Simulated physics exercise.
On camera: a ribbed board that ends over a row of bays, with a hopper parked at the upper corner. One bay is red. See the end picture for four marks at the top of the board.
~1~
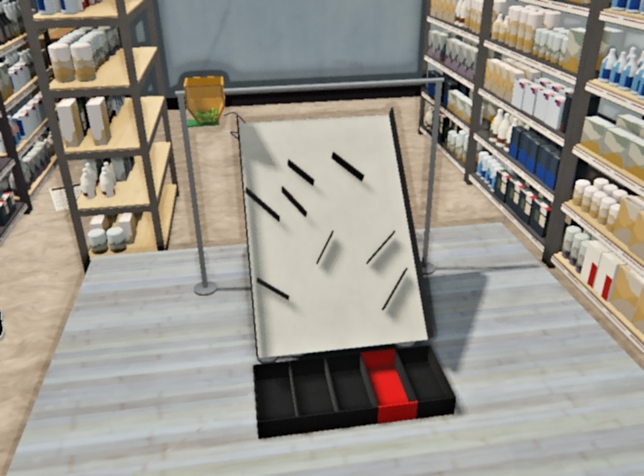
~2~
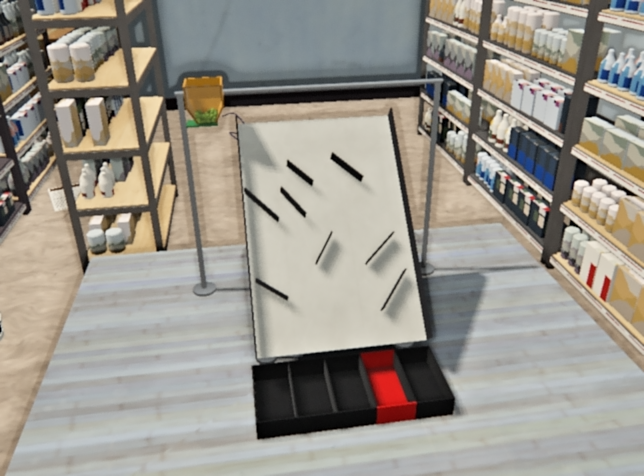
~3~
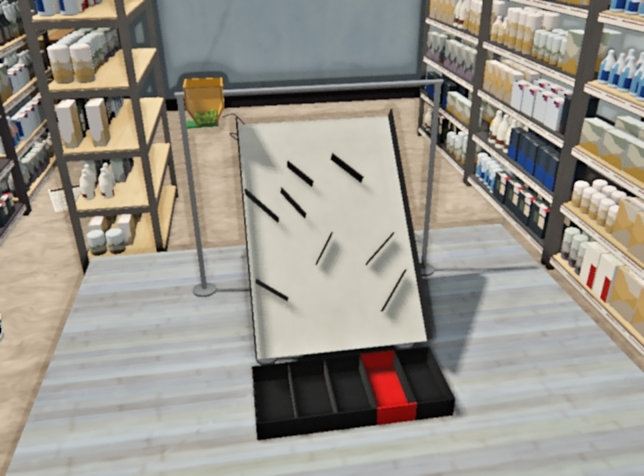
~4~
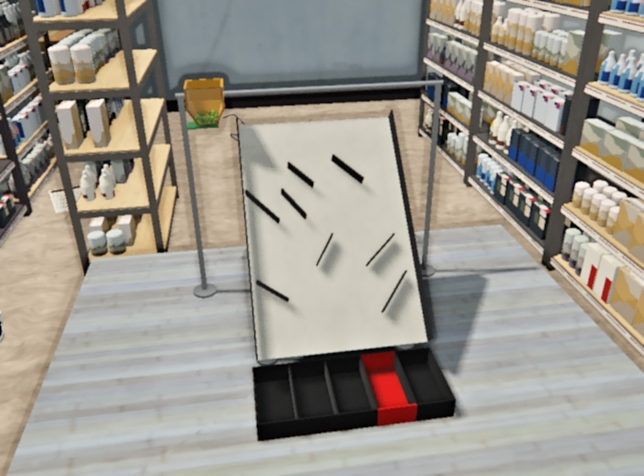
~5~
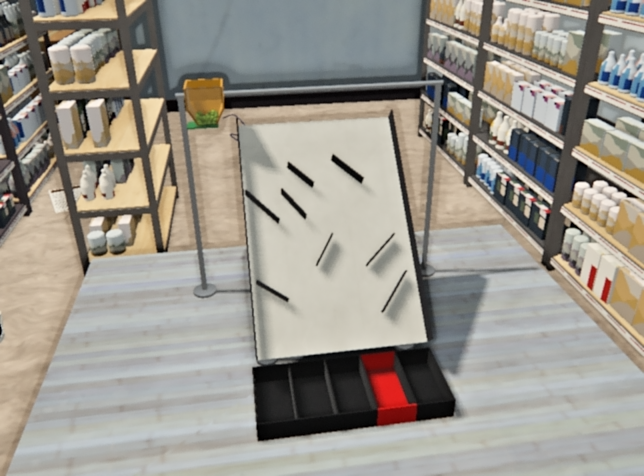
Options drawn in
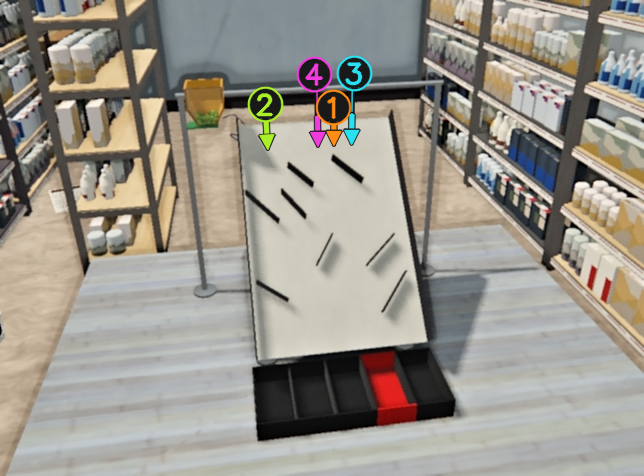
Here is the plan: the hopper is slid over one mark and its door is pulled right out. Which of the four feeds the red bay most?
4 is best.
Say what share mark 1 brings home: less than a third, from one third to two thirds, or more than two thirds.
Mark 1 gives less than a third.
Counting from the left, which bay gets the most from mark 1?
The fifth.
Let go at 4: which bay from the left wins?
The fourth.
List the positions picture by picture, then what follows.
Hopper at (208, 115), dried peas, door shut, in the first frame.
Ribs (287, 160) to (313, 181), (332, 152) to (363, 176), (245, 188) to (279, 217), in the second frame.
Ribs (281, 187) to (306, 214), (317, 262) to (332, 232), (368, 262) to (394, 232), in the third frame.
Ribs (257, 280) to (289, 299), (384, 310) to (407, 270), in the fourth frame.
Red bay at (397, 414), number 4 of 5 from the left, in the fifth frame.
On the marked copy, mark 1 meets the board at (333, 140); mark 2 meets the board at (267, 144); mark 3 meets the board at (351, 139); mark 4 meets the board at (317, 141).
With 1, a small part in the red bay, nearly all in other bays.
With 2, a small part in the red bay, nearly all in other bays.
With 3, none in the red bay, all in other bays.
With 4, about a third in the red bay, about half in other bays, a small part outside the box.
